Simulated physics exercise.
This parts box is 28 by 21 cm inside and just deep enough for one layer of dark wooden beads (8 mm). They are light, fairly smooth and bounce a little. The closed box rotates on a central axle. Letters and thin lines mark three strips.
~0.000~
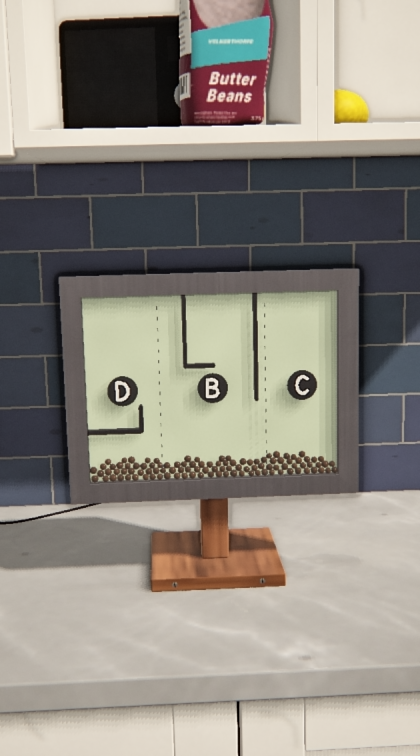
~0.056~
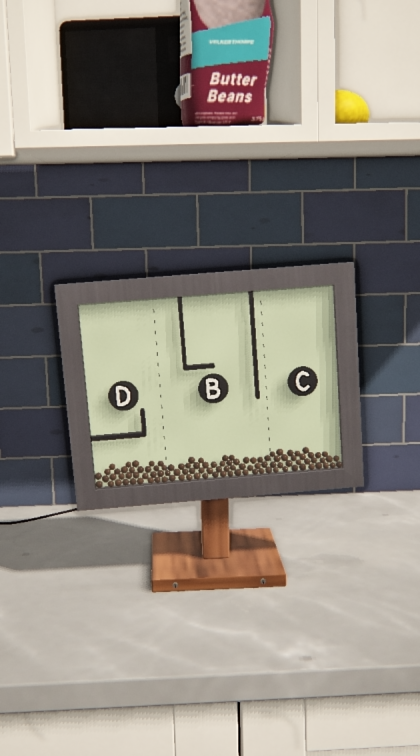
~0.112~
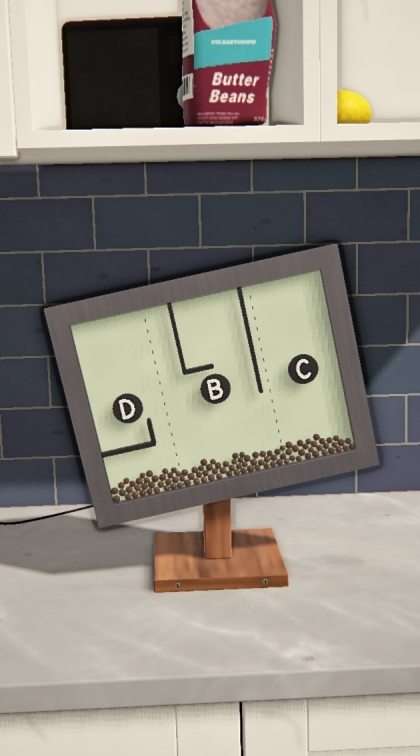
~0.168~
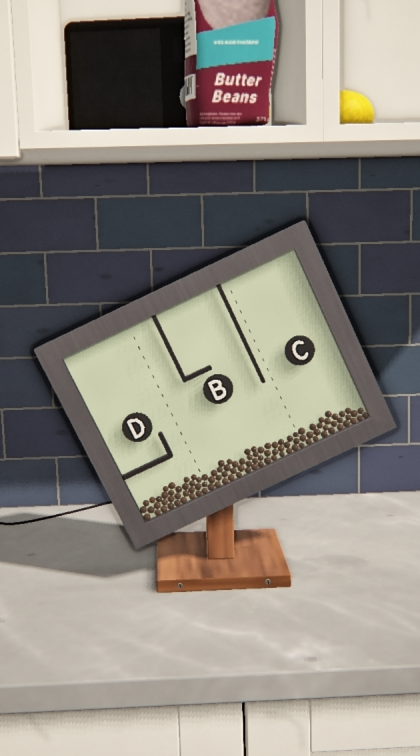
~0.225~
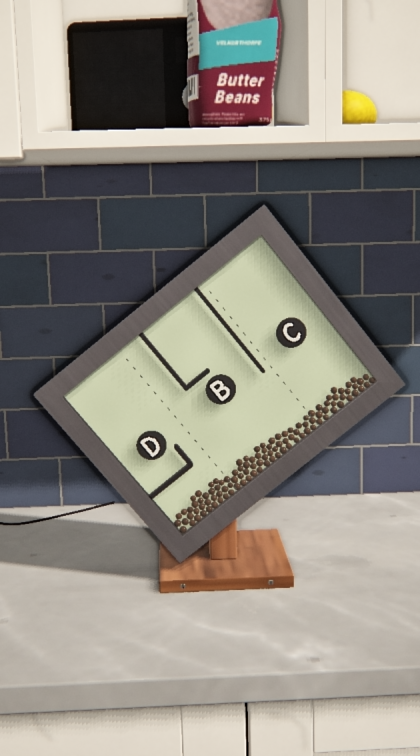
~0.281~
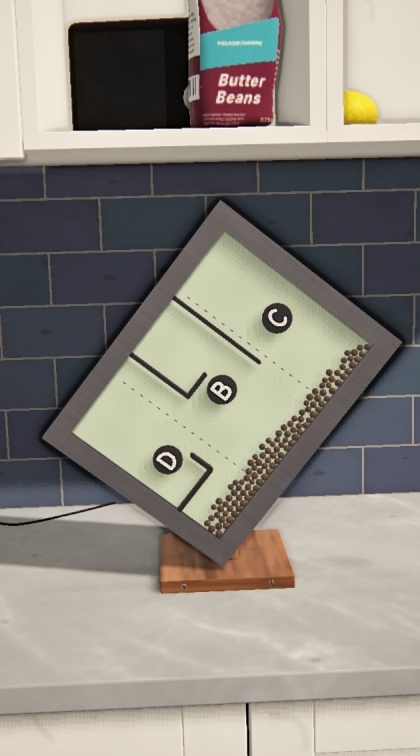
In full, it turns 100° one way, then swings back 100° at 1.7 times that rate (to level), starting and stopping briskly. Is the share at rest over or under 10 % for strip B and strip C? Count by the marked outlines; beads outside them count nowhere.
B over, C under 10 %.
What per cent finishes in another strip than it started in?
About 55 per cent.
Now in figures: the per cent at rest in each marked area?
Strip B: 30; strip C: 0; strip D: 70.
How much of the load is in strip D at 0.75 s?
About 90 per cent.
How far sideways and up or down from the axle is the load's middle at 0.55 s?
Some 8 cm right and 6 cm below.
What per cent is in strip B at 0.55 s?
Roughly 20 per cent.
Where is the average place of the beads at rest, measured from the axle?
Some 8 cm left and 8 cm below.
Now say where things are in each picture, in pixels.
The first picture shows level; about 100 beads; beads centred (214, 468); top one (276, 455); B (213, 388), C (302, 385), D (123, 391).
The second picture shows turned 3° anticlockwise; beads centred (218, 468); top one (306, 450).
The third picture shows turned 11° anticlockwise; beads centred (231, 467); top one (316, 437); wall ends (212, 366), (261, 391), (149, 420).
The fourth picture shows turned 24° anticlockwise; beads centred (249, 462); top one (348, 411).
The fifth picture shows turned 38° anticlockwise; beads centred (267, 454); top one (366, 377).
The sixth picture shows turned 51° anticlockwise; beads centred (279, 446); top one (367, 347); B (222, 390), C (277, 318), D (168, 460).
After 0.55 s, it stands 100° anticlockwise; the beads' middle is 8 cm right of and 6 cm below the centre; B 20 %, C 5 %, D 75 %.
After 0.75 s, it stands 50° anticlockwise; the beads' middle is 1 cm left of and 12 cm below the centre; B 10 %, D 90 %.
After 0.94 s, it stands level; the beads' middle is 10 cm left of and 7 cm below the centre; B 15 %, D 85 %.
At rest by 2.0 s, it stands level; B 30 %, C 0 %, D 70 %.
